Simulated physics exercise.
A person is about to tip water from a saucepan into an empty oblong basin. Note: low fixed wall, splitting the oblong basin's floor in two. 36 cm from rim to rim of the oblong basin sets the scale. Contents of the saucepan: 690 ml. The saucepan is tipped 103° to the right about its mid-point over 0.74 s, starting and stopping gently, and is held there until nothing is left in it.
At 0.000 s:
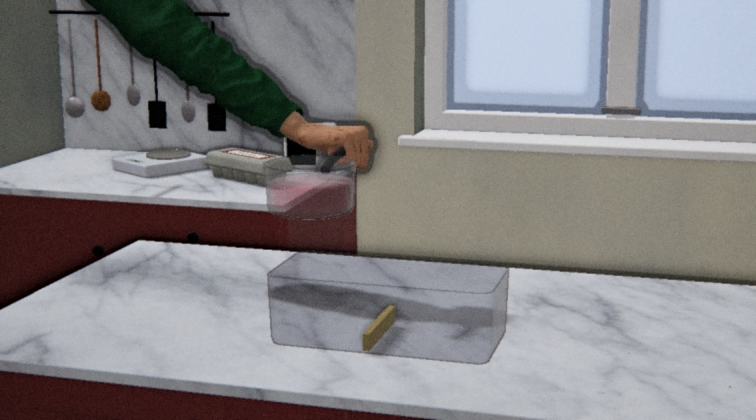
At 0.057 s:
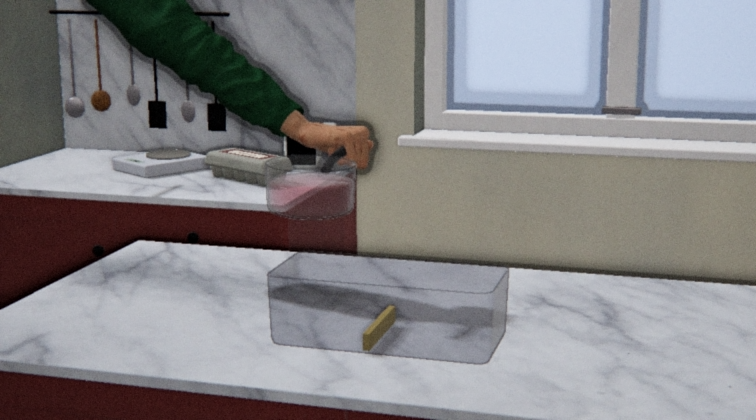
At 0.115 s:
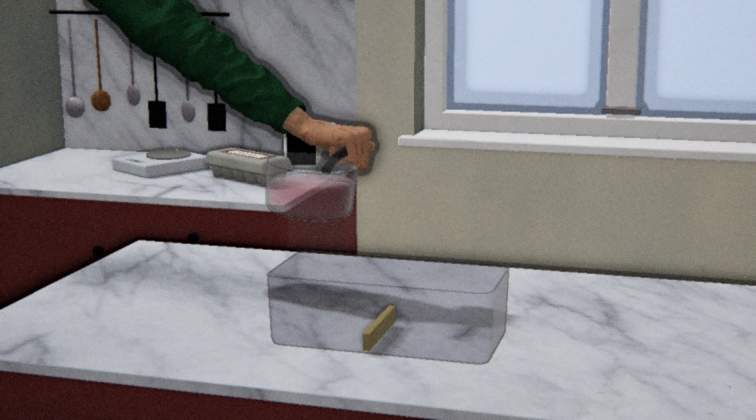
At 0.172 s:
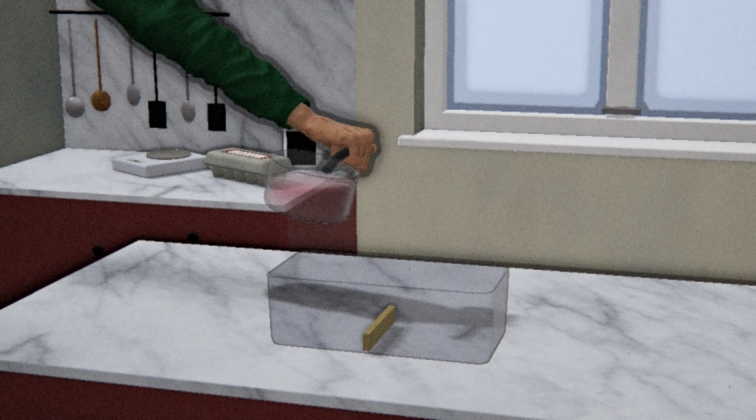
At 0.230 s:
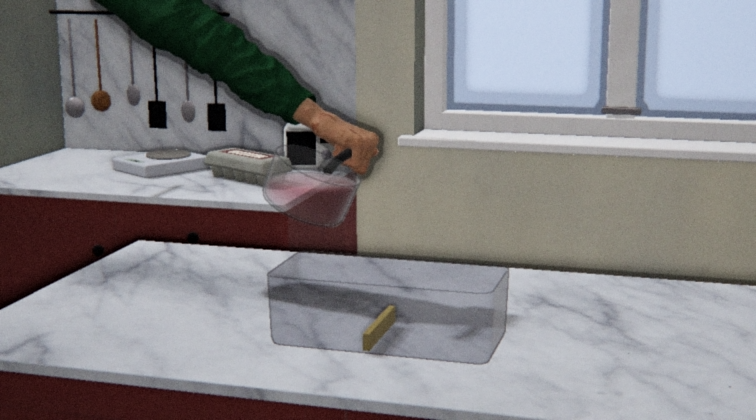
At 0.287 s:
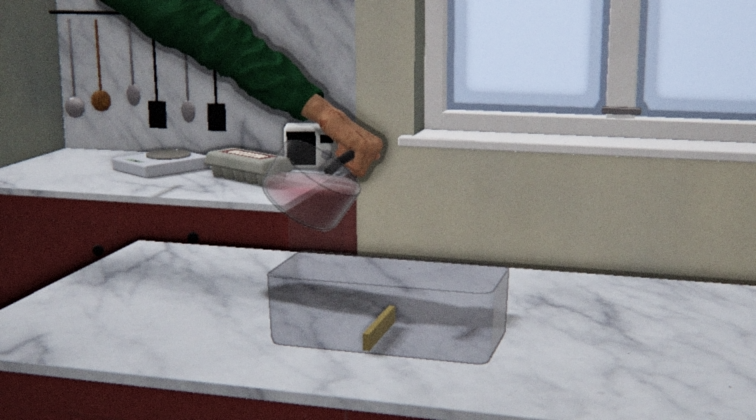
In a kitchen, a green-sleeved arm gradually tilting a see-through saucepan of pinkish liquid rightward above a clear oblong basin.
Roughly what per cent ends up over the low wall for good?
About 56 in every hundred.
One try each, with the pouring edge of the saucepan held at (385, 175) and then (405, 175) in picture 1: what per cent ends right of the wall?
I'd expect close to 90 per cent and then close to 85 per cent.
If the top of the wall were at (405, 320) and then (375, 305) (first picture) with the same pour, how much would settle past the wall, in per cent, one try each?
10 then 60 %.
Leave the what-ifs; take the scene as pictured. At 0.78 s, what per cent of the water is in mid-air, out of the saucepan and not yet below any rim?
Roughly 7 %.
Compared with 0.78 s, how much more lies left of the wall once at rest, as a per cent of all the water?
I'd put it near 16 percent.
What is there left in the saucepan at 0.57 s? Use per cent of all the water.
Fraction remaining: Approx. 34 per cent.
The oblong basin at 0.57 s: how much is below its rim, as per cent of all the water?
Some 26 per cent.
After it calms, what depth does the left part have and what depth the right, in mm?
Once settled, the left stands around 12 mm and the right around 14 mm.
After 0.57 s the tilt is 91° and 35 per cent is still to pour, 3 is left of the wall and 23 right of it.
After 0.78 s the tilt is 103° and 9 per cent is still to pour, 28 is left of the wall and 56 right of it.
After 1.00 s the tilt is 103° and 1 per cent is still to pour, 41 is left of the wall and 56 right of it.
After 1.24 s the tilt is 103° and 0 per cent is still to pour, 43 is left of the wall and 56 right of it.
In the end 43 per cent lies left of the wall, 56 right of it and 1 outside.
